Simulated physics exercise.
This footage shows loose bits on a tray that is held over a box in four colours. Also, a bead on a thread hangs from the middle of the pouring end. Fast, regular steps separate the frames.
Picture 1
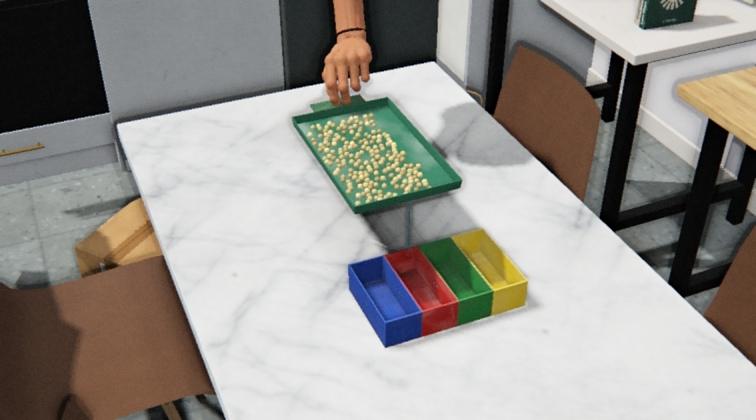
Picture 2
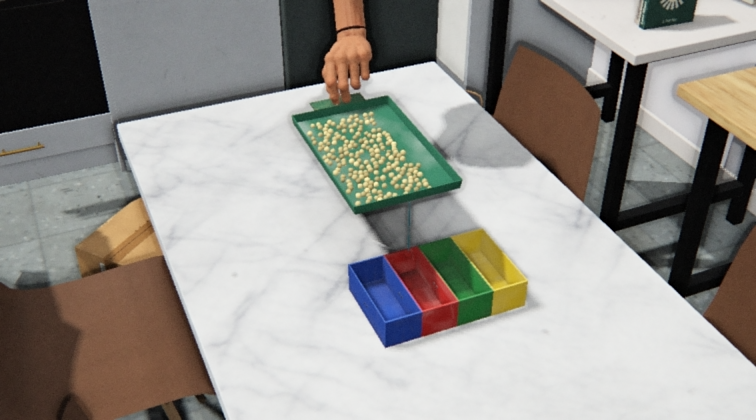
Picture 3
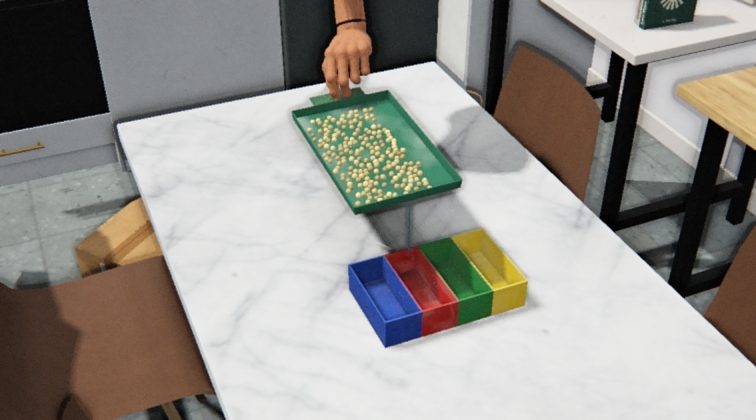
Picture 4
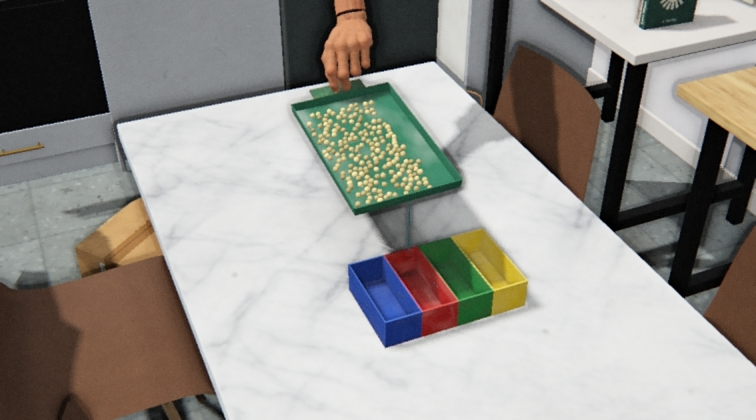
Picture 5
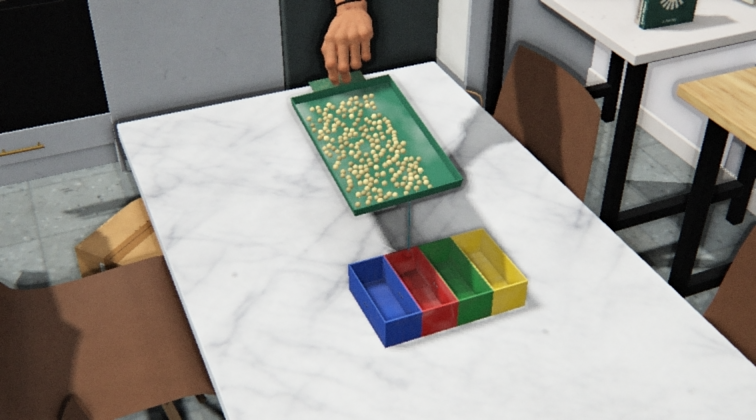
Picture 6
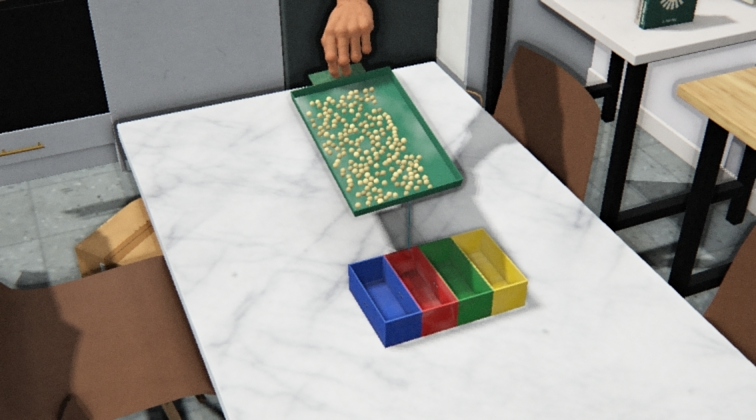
On a marble table, a hand gripping a green tray of soya beans, tilting it slightly above a four-coloured box.
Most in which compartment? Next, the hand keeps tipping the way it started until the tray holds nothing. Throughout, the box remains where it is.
Blue compartment.
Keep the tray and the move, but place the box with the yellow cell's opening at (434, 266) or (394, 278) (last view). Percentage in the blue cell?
The first try gives 0 per cent, the second 0 per cent.
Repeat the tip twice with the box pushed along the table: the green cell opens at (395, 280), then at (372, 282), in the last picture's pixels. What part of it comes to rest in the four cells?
First case: Some 100 %; second case: Some 100 %.
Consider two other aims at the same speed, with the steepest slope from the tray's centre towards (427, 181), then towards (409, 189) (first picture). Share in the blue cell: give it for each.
0 %, give or take, and then 20 %.
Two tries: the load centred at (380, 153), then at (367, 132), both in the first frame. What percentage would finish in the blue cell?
Estimate: 60 % first, 60 % second.
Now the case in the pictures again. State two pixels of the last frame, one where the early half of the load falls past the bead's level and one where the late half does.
It goes through near (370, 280) first, then near (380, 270).
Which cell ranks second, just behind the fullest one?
The red one.
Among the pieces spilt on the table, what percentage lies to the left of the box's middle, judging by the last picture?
Around 100 %.
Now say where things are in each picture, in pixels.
The first picture shows corners of the pouring end at (355, 205) and (461, 179), level; middle of the load at (373, 161), soya beans; bead on its thread at (408, 254); blue cell at (403, 327); red cell at (440, 316); green cell at (475, 306); yellow cell at (510, 296).
The second picture shows corners of the pouring end at (355, 206) and (461, 179), level; middle of the load at (373, 160).
The third picture shows corners of the pouring end at (355, 206) and (461, 179), tipped barely, lowest at the left corner; middle of the load at (373, 158).
The fourth picture shows corners of the pouring end at (355, 207) and (461, 179), tipped a little, lowest at the left corner; middle of the load at (373, 155).
The fifth picture shows corners of the pouring end at (355, 209) and (461, 178), tipped a little, lowest at the left corner; middle of the load at (373, 152).
The sixth picture shows corners of the pouring end at (355, 210) and (461, 178), tipped a little, lowest at the left corner; middle of the load at (374, 150); blue cell at (403, 327); red cell at (440, 316); green cell at (475, 306); yellow cell at (510, 296).
Soon after the last picture, tray tipped steeply; nearly all on the tray; a stray few falling or outside the box.
A little later, tray tipped right over; most on the tray; a small part in the blue cell; a stray few in the red cell; a small part falling or outside the box.
Later still, tray tipped past a quarter turn; about two thirds in the blue cell; a small part in the red cell; a stray few in the green cell; about a quarter falling or outside the box.
At rest, tray tipped past a quarter turn; about two thirds in the blue cell; a small part in the red cell; a stray few in the green cell; none in the yellow cell; about a quarter outside the box.
